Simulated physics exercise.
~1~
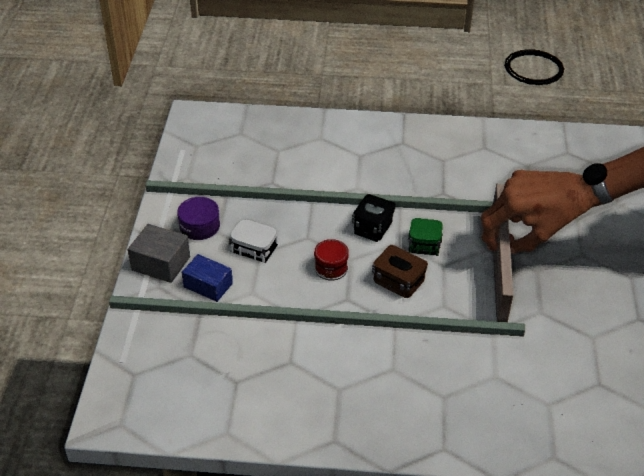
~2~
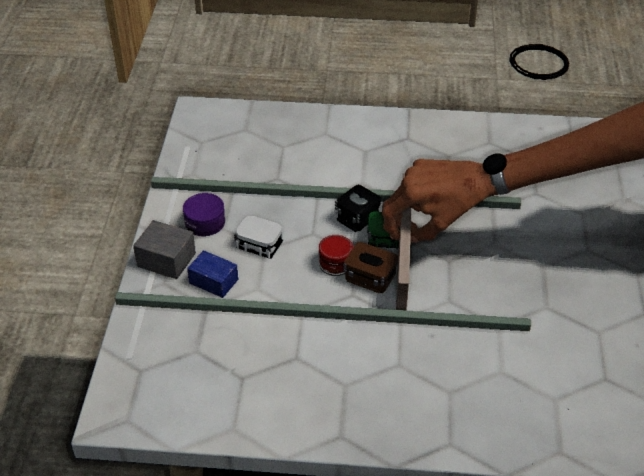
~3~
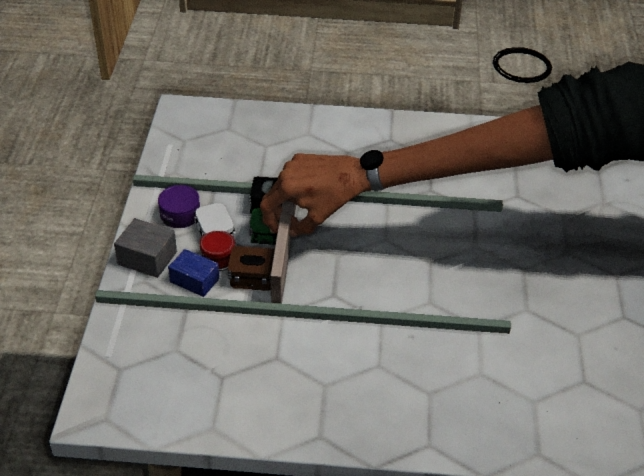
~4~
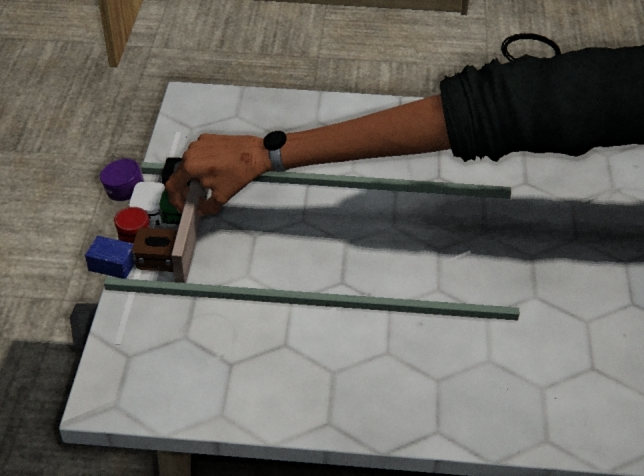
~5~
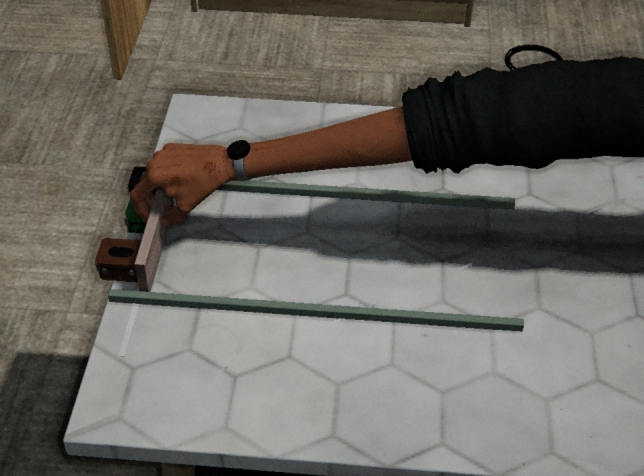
A hand pushed an upright board leftward between two green strips on a tiled tabletop, bunching up small coloured cases, pots and blocks and sweeping them to the edge, where five dropped off, leaving the brown, green and black cases by the board.
